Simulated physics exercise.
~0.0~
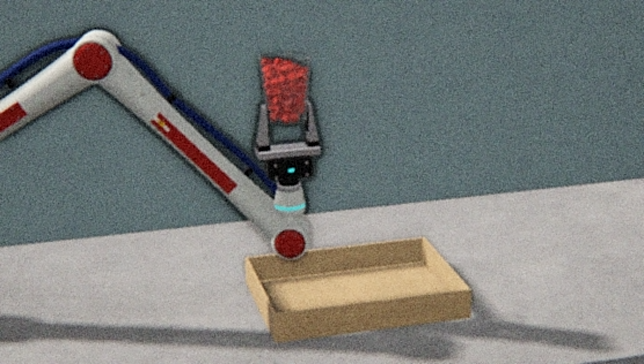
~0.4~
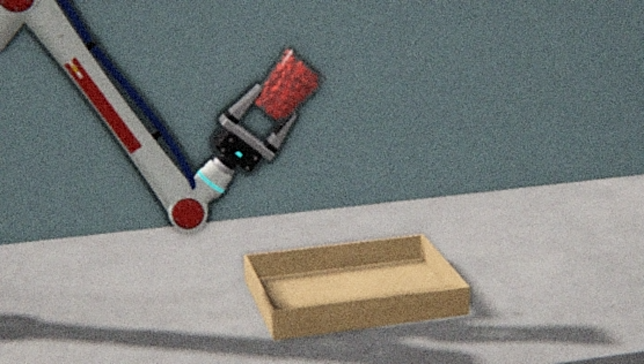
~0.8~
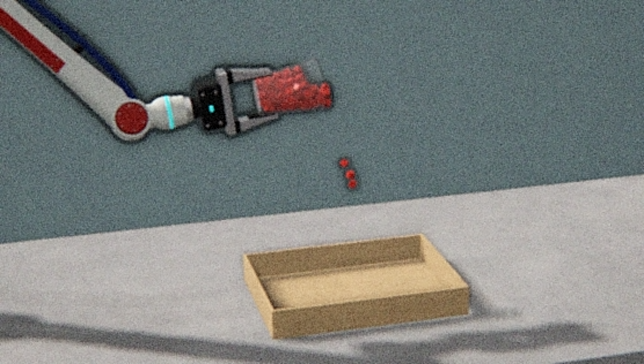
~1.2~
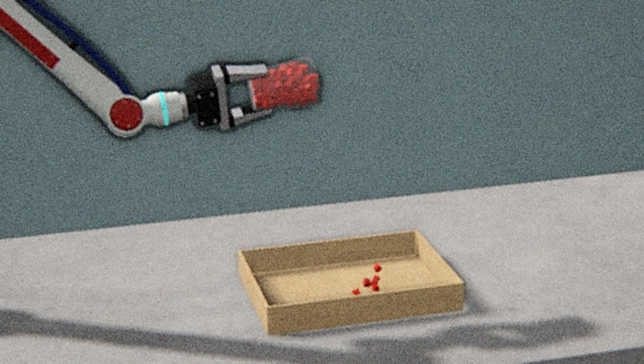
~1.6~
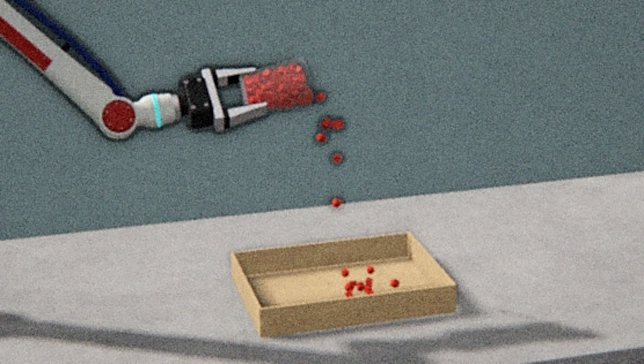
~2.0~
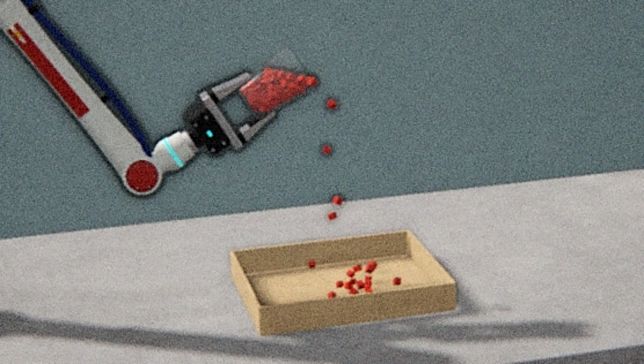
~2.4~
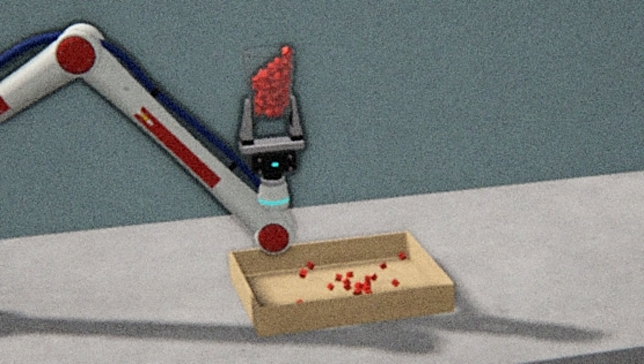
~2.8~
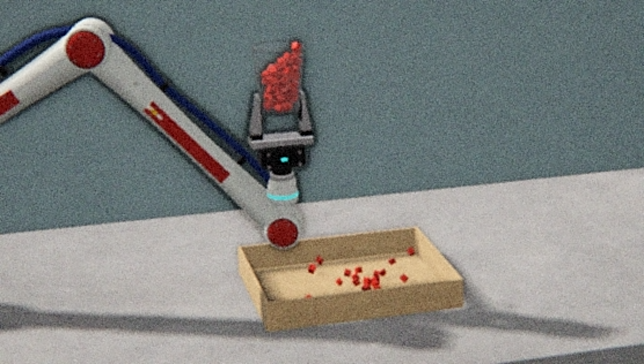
At first, a robotic arm holds a clear tumbler of small red vegetable pieces upright above an empty, shallow tan tray. The arm swings back to the left, leaning the tumbler over to the right. Once it lies on its side, a few pieces tumble out and land in the tray. The gripper keeps the tumbler tipped, and more pieces drop in a loose trail, scattering across the tray floor. The arm then raises the tumbler upright again, stopping the spill. It ends with most of the red pieces still heaped on a slant in the tumbler and a smaller share in the tray.
